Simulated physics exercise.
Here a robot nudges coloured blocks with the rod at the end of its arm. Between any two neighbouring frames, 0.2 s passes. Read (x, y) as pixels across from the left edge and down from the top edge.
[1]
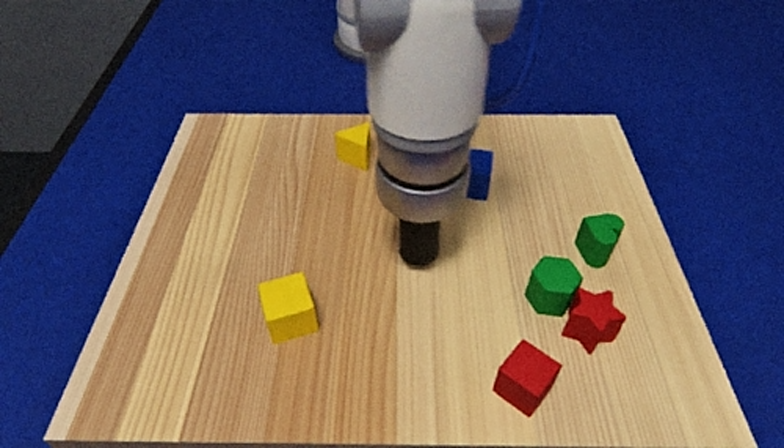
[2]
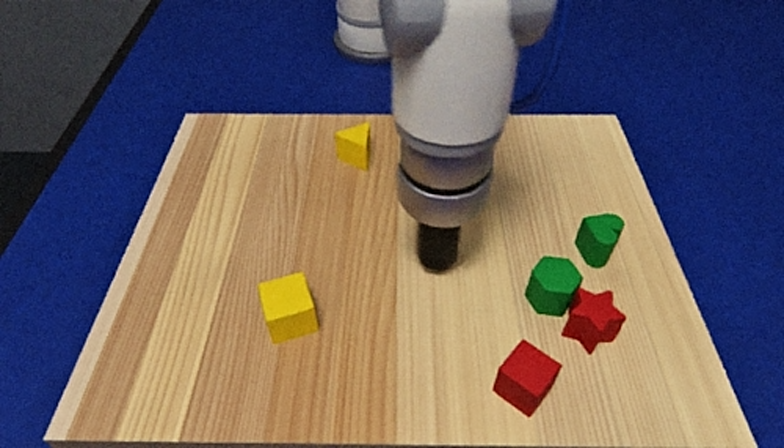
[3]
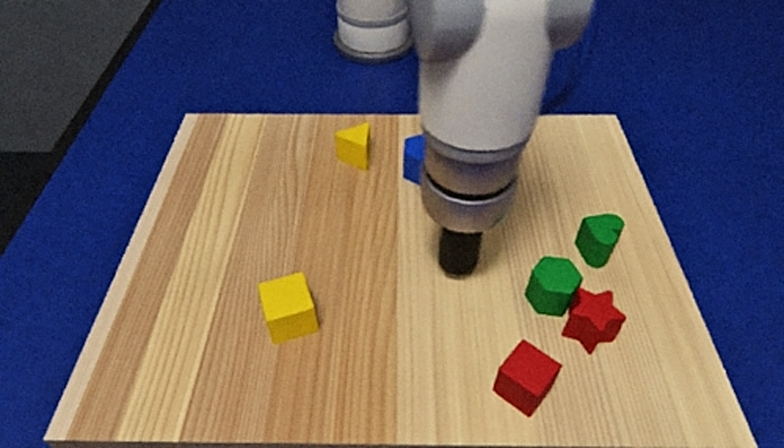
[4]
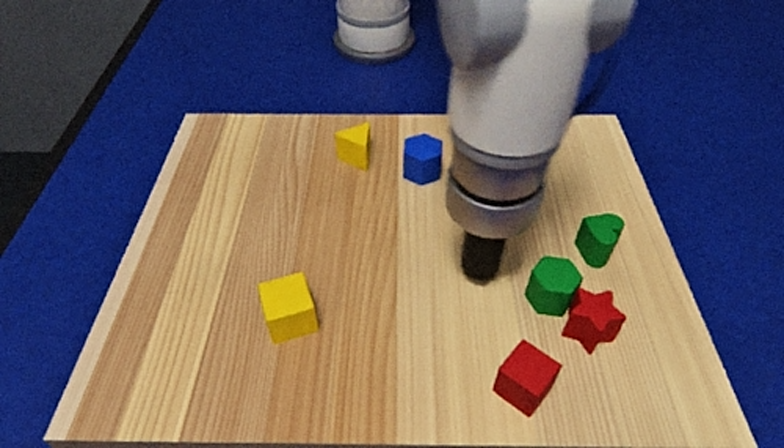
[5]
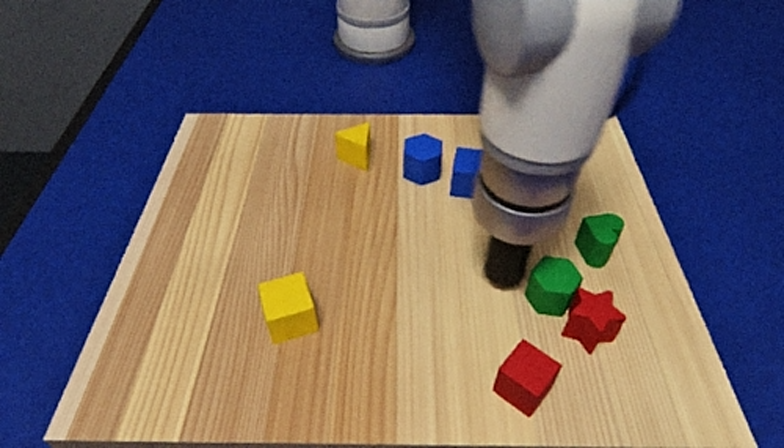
A pale wooden board lies on a blue surface, seen from above at an angle by a still camera. A yellow triangular block and blue blocks sit toward the back, a yellow cube at left, and a green heart, green hexagon, red star and red cube at right. A grey-white robot arm slides its dark rod steadily rightward, close to the green hexagon, while the blocks stay still.
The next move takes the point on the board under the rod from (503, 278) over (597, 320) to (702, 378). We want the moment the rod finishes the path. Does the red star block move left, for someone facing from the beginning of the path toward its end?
No, it doesn't check out.
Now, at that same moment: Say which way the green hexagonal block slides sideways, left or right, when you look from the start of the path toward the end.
It is displaced to the left.
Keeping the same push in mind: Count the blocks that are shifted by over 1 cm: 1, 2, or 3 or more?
I predict two.
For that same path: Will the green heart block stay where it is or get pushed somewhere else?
It is still where it was.
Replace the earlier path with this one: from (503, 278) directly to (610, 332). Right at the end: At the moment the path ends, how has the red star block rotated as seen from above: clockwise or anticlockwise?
From the top, the block rotates clockwise.
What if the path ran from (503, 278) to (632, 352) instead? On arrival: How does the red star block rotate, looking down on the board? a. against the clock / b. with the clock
It's b.
What follows on the original path. One third of the way, rod (568, 297); green hexagonal block (621, 289), turned 30° anticlockwise; red star block (636, 327), turned 60° clockwise.
Two thirds of the way, rod (636, 330); green hexagonal block (683, 299), turned 70° anticlockwise; red star block (669, 351).
At the end, rod (708, 371); green hexagonal block (693, 299), turned 90° anticlockwise; red star block (701, 386), turned 180° clockwise; green heart block not moved.
